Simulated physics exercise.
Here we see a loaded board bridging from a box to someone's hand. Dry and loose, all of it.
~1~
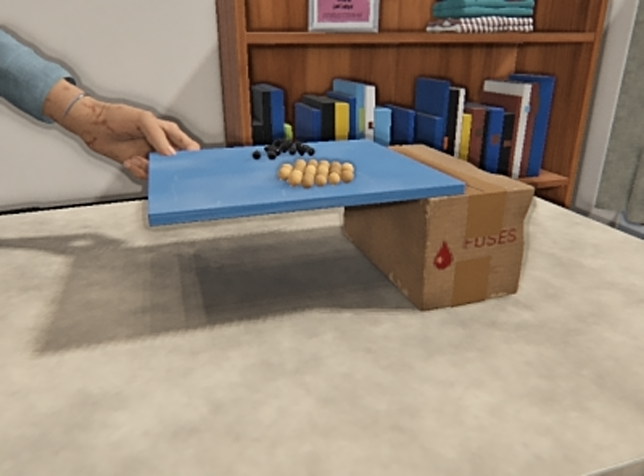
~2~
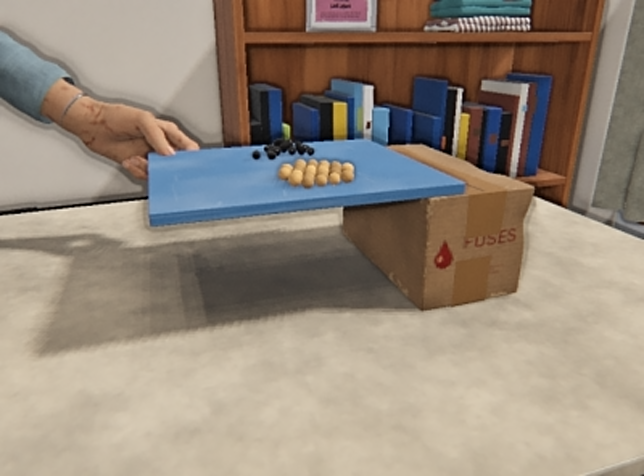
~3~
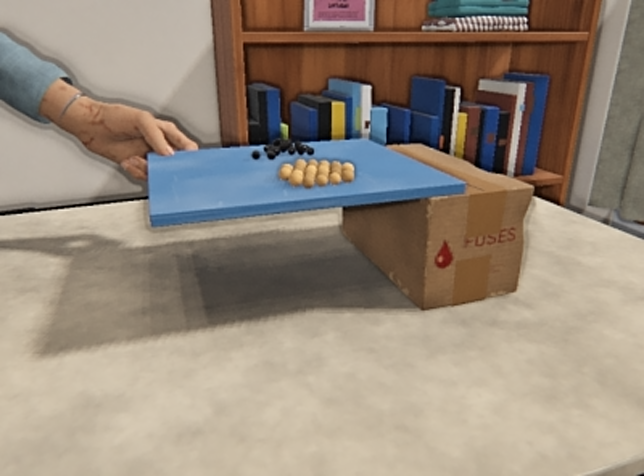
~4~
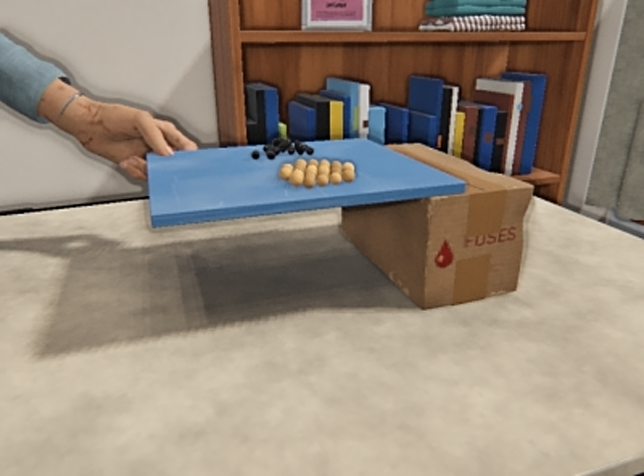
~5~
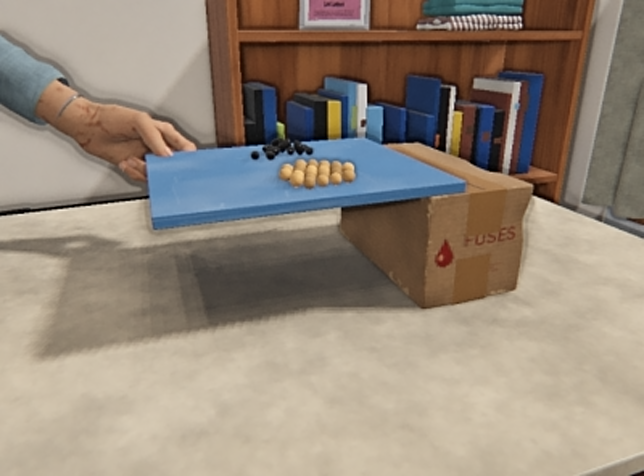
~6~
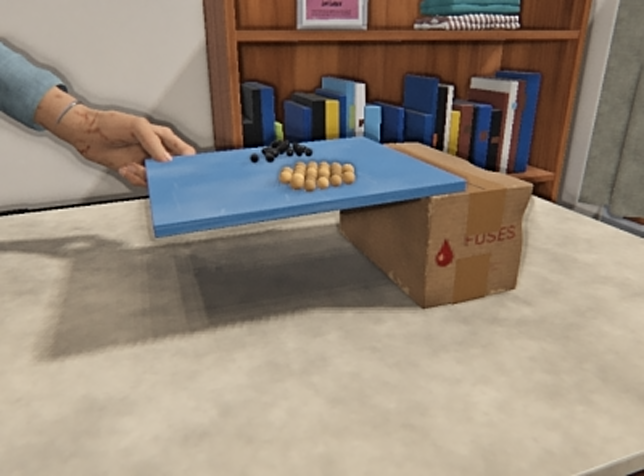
On a pale tabletop in front of a bookshelf, a hand at the left holds one end of a blue board whose other end rests on a cardboard box, with round wooden beads in front of small black beans. The board stays level at first, then its held end lowers very slightly while both groups stay put.
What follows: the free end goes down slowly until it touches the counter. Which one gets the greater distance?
Farther run: The near-side one.
Then, 0.34 s on from there, board sloping at 10°; front lot the whole lot still on the board; back lot the whole lot still on the board.
Then, 0.78 s on from there, board sloping at 22°; front lot mostly less than half a board's length out; back lot the whole lot still on the board.
Then, 1.25 s on from there, board resting at 30°; front lot mostly one to two board lengths out; back lot mostly at the foot of the board.
In the end, board resting at 30°; front lot mostly more than two board lengths out, near half gone off the counter; back lot mostly less than half a board's length out; the front lot has gone farther.
